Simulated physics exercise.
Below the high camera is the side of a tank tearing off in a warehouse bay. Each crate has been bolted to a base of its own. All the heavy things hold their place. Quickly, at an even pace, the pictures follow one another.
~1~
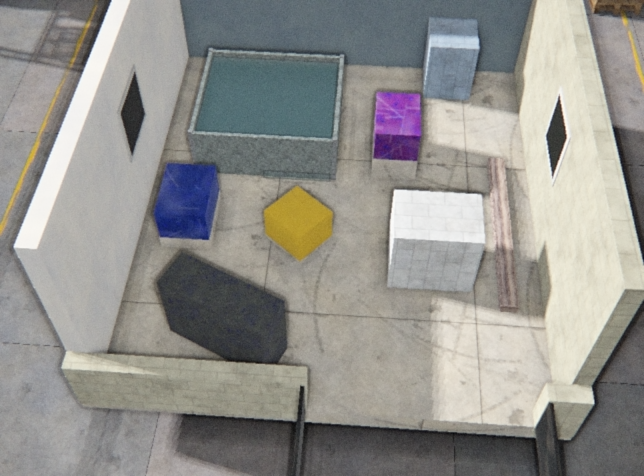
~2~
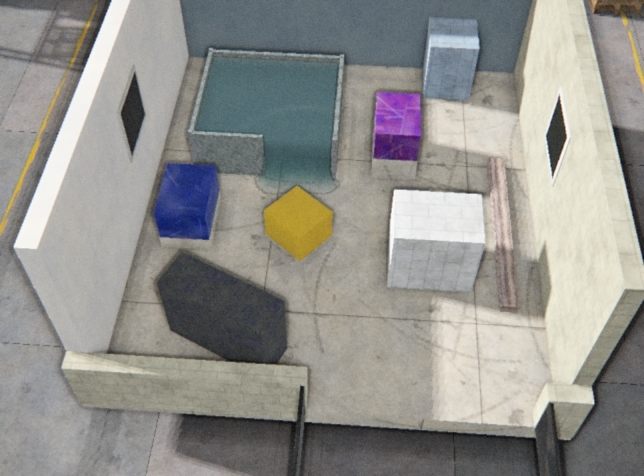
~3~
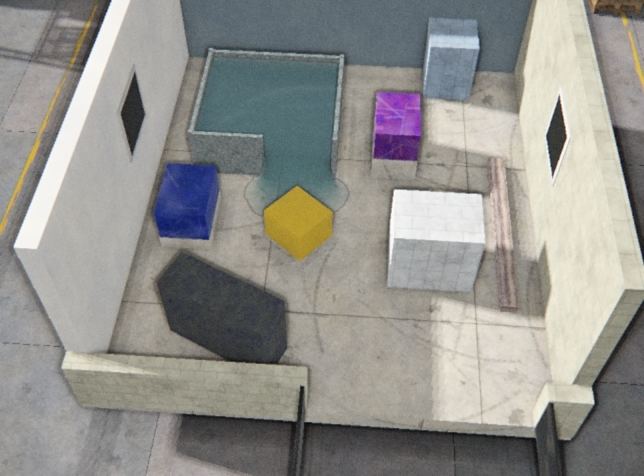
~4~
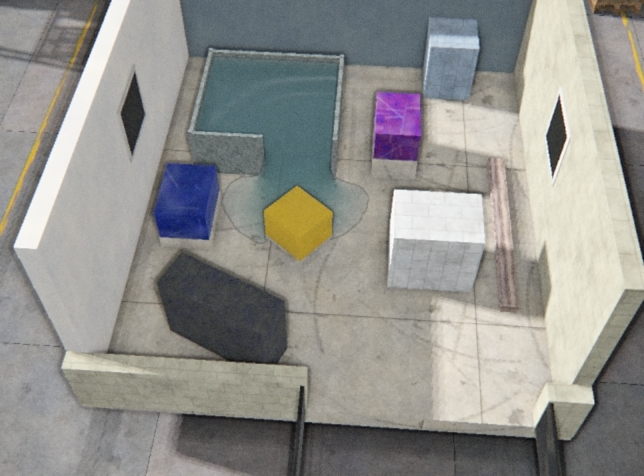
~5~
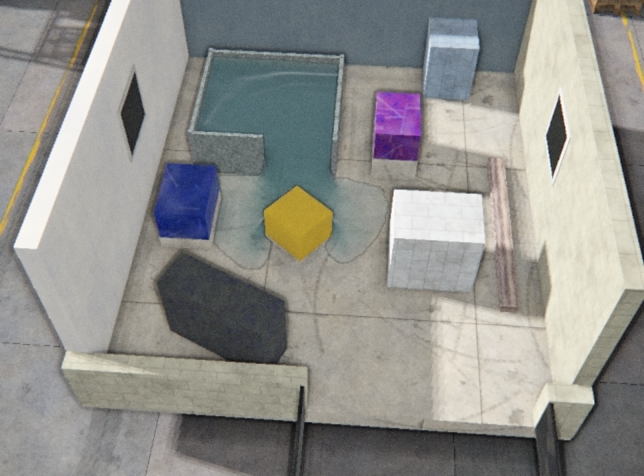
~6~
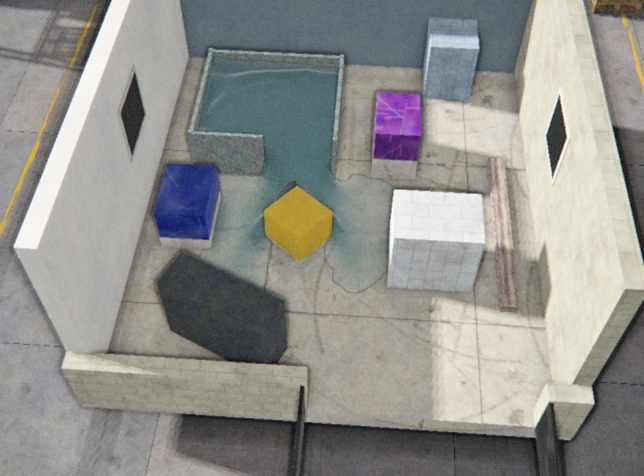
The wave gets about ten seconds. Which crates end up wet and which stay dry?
The purple crate stays dry; the yellow crate gets wet; the blue crate gets wet.
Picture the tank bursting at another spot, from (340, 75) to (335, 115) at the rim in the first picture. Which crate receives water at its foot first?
The purple crate.
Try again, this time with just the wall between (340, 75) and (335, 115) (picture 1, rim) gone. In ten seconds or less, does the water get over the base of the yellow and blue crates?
My reading: Yellow gets drenched, blue stays untouched.
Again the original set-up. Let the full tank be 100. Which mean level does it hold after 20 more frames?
Roughly 38 percent.
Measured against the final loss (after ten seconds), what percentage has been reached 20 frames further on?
Share gone: About 25 %.
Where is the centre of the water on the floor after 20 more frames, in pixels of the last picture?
Centre of the water: Near (302, 201).
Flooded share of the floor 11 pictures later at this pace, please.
Estimate: Near 50 %.
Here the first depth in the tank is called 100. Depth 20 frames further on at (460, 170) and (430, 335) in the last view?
Near 6 per cent and 2 per cent, respectively.
A moment on, water covers 30 % of the floor; the purple crate water round its plinth, the yellow crate water round its plinth, the blue crate water round its plinth.
Next, water covers 50 % of the floor; the purple crate water round its plinth, the yellow crate water round its plinth, the blue crate water round its plinth.
Then, water covers 70 % of the floor; the purple crate water round its plinth, the yellow crate water round its plinth, the blue crate water round its plinth.
Later, water covers 85 % of the floor; the purple crate water round its plinth, the yellow crate water round its plinth, the blue crate water round its plinth.
In the end, water covers 100 % of the floor; the purple crate stayed above the water, the yellow crate was topped, the blue crate was topped.
